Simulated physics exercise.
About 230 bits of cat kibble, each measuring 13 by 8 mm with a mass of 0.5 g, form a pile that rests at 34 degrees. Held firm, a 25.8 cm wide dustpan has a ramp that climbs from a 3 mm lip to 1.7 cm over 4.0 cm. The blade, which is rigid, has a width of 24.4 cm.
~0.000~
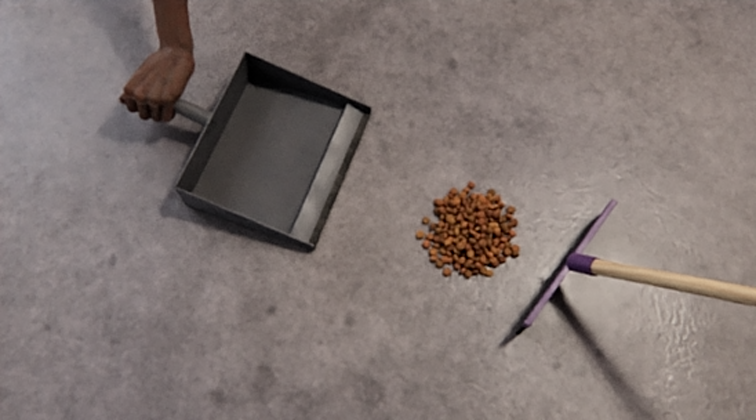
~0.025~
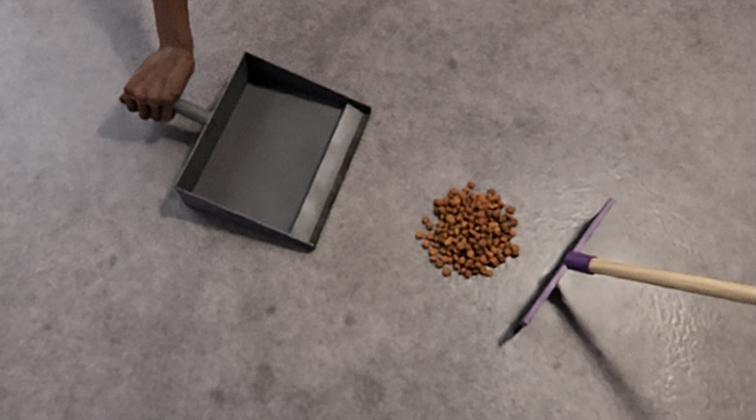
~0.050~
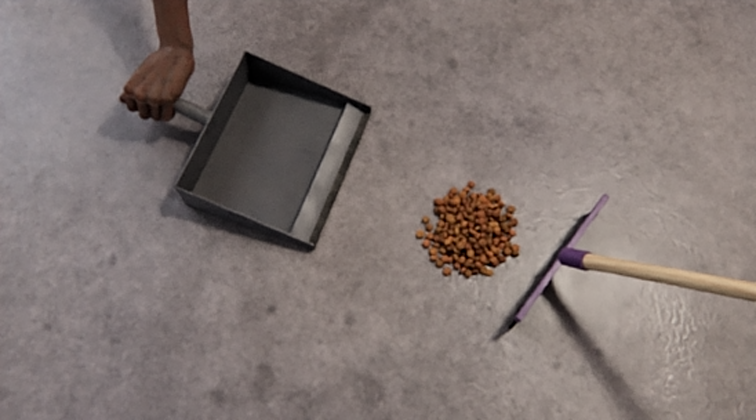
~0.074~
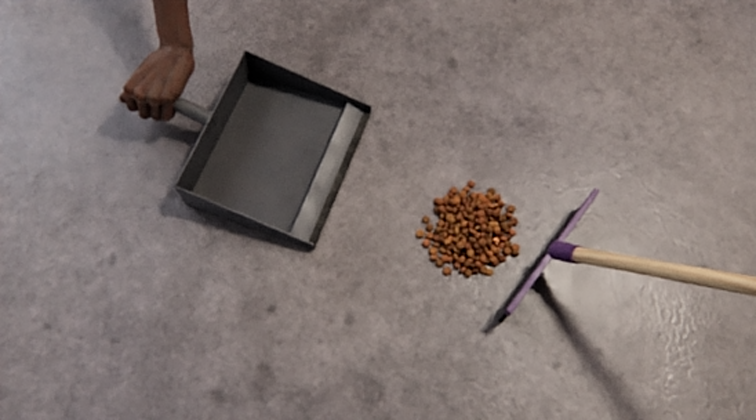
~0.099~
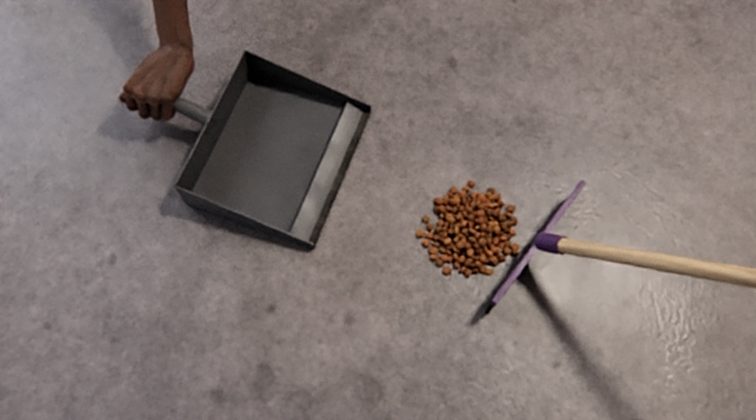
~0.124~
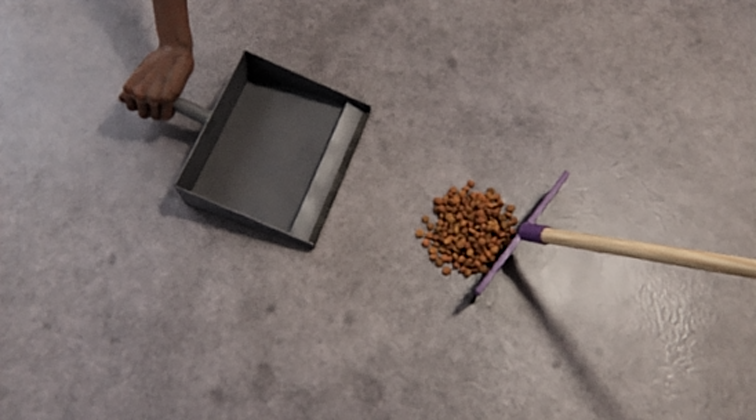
At first, a hand grips a dark dustpan at the upper left, while a pile of brown kibble sits on the gray floor and a purple blade with a wooden handle rests to its right. The blade then slides left toward the motionless pile, finally pressing against its right edge as the dustpan stays still.
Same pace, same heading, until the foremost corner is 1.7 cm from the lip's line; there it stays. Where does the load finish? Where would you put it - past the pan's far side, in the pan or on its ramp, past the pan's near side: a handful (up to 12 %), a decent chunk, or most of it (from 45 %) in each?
I'd say past the pan's far side: A decent chunk, in the pan or on its ramp: A decent chunk, past the pan's near side: A handful.
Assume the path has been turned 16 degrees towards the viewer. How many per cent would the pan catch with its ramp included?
Then about 25 per cent.
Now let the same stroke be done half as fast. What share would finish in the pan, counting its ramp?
In that case roughly 15 percent.
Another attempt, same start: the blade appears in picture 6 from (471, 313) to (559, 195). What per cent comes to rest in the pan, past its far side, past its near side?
Final per cent - pan 20, far 5, near 5.
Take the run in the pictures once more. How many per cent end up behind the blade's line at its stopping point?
Some 5 percent, give or take.
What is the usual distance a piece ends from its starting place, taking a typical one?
About 24 cm.
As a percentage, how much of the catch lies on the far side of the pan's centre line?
Around 70 percent.
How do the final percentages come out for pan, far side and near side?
Far side 15 %, pan 35 %, near side 0 %.
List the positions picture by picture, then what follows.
Blade from (527, 324) to (611, 205), moved 0.0 cm, 0 of the pieces shifted so far; middle of the pieces at (472, 231); pan at (270, 154), in the first picture.
Blade from (525, 323) to (609, 204), moved 0.3 cm, 1 of the pieces shifted so far; middle of the pieces at (472, 231), in the second picture.
Blade from (518, 319) to (603, 200), moved 1.4 cm, 1 of the pieces shifted so far; middle of the pieces at (472, 231), in the third picture.
Blade from (509, 312) to (594, 194), moved 3.0 cm, 1 of the pieces shifted so far; middle of the pieces at (472, 230), in the fourth picture.
Blade from (494, 303) to (580, 186), moved 5.3 cm, 1 of the pieces shifted so far; middle of the pieces at (472, 230), in the fifth picture.
Blade from (478, 292) to (565, 177), moved 8.0 cm, 9 of the pieces shifted so far; middle of the pieces at (471, 230); pan at (269, 153). Its pace works out near 1.09 m/s, heading 14 degrees away from the viewer's side, in the sixth picture.
After 0.25 s, middle of the blade 16 cm from the lip; 0 % over the lip, far side 0 %, near side 0 %.
After 0.33 s, middle of the blade 8 cm from the lip; 0 % over the lip, far side 5 %, near side 0 %.
Then, at 0.55 s, middle of the blade 5 cm from the lip; 35 % over the lip, far side 15 %, near side 0 %.
In the end, at 1.2 s, far side 15 %, pan 35 %, near side 0 %, in front of the lip or behind the blade 45 %.
